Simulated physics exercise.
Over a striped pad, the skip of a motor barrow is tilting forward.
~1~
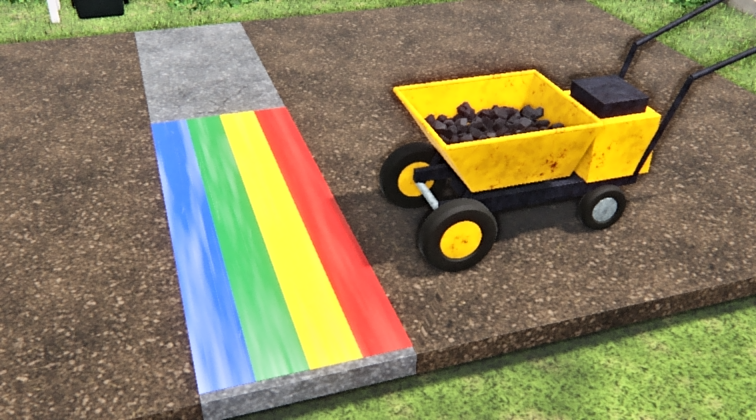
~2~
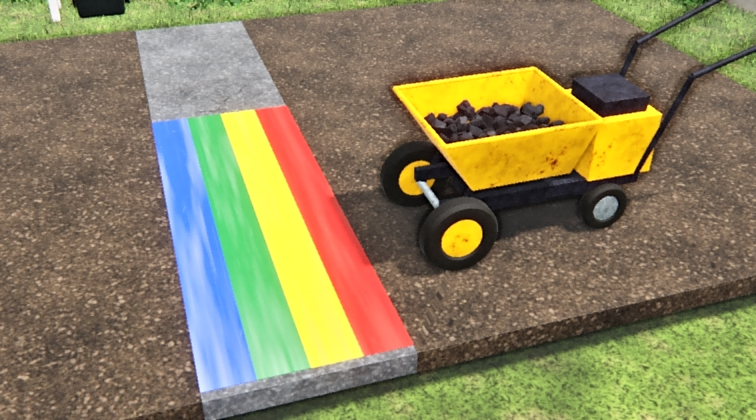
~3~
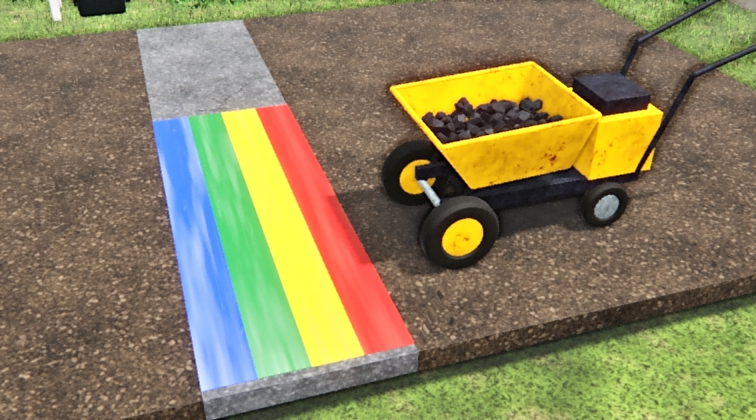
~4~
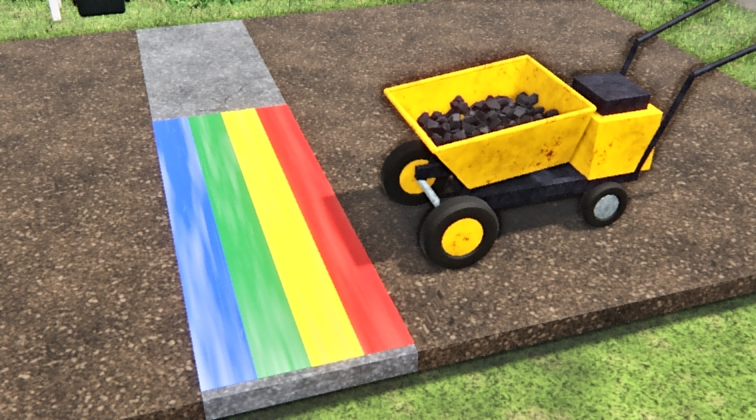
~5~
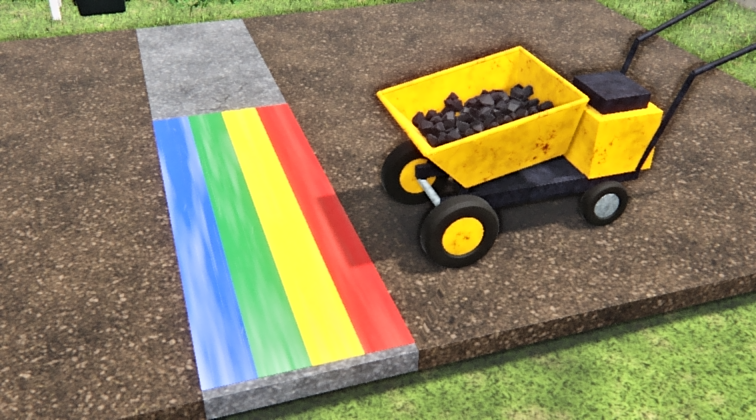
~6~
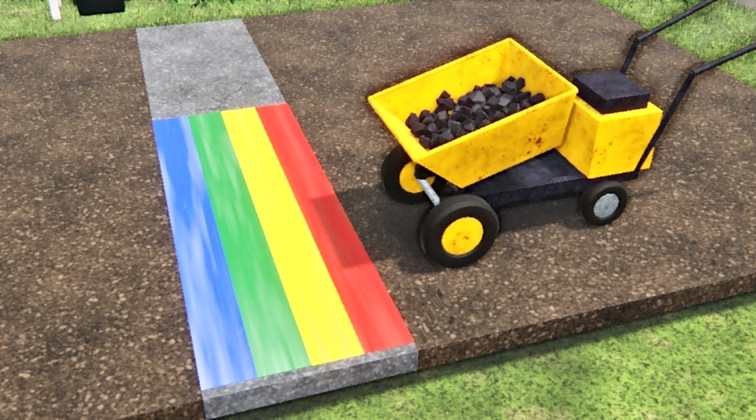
The yellow skip of a motor barrow, loaded with dark lumps of coal, sits level beside a pad striped blue, green, yellow and red. It then tilts gradually forward to the left, its back rising and its front lip dipping slightly nearer the red strip, while the wheels stay still.
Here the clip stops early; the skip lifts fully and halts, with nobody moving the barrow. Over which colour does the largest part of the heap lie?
Over the yellow one.
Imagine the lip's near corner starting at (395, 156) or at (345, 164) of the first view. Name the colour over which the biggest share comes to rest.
Place 1 - green; place 2 - blue.
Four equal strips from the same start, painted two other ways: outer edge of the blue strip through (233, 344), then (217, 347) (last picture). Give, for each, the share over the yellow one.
Roughly 40 per cent first, then 40 per cent.
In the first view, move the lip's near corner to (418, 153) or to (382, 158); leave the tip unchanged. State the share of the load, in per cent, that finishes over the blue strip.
Roughly 10 per cent at the first spot and 30 per cent at the second.
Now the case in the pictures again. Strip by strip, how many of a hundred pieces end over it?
Red strip around 25, yellow strip around 40, green strip around 20, blue strip around 10.
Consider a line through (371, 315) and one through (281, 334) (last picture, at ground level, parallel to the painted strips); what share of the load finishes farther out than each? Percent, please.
Close to 90 and 20 per cent respectively.
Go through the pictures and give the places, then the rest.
In the first frame, lip of the skip (445, 148), level; top of the load (487, 122), lumps of coal; red strip (369, 314); yellow strip (321, 324); green strip (271, 334); blue strip (219, 345).
In the second frame, lip of the skip (445, 148), level; top of the load (487, 121).
In the third frame, lip of the skip (441, 148), tipped barely; top of the load (486, 118).
In the fourth frame, lip of the skip (434, 151), tipped a little; top of the load (501, 119).
In the fifth frame, lip of the skip (426, 154), tipped a little; top of the load (501, 110).
In the sixth frame, lip of the skip (416, 160), tipped clearly; top of the load (493, 105); red strip (371, 310); yellow strip (323, 320); green strip (273, 331); blue strip (220, 342).
Just after the last frame, skip tipped steeply; every one in the skip.
A moment on, skip tipped right over; the larger part in the skip; about a tenth over the red strip; about a tenth over the yellow strip; just a few falling.
Further on, skip tipped right over; about a tenth in the skip; roughly a quarter over the red strip; roughly a third over the yellow strip; roughly a quarter over the green strip; about a tenth over the blue strip; just a few off the paint.
When it is over, skip tipped right over; just a few in the skip; roughly a quarter over the red strip; roughly a third over the yellow strip; roughly a quarter over the green strip; about a tenth over the blue strip; just a few off the paint.
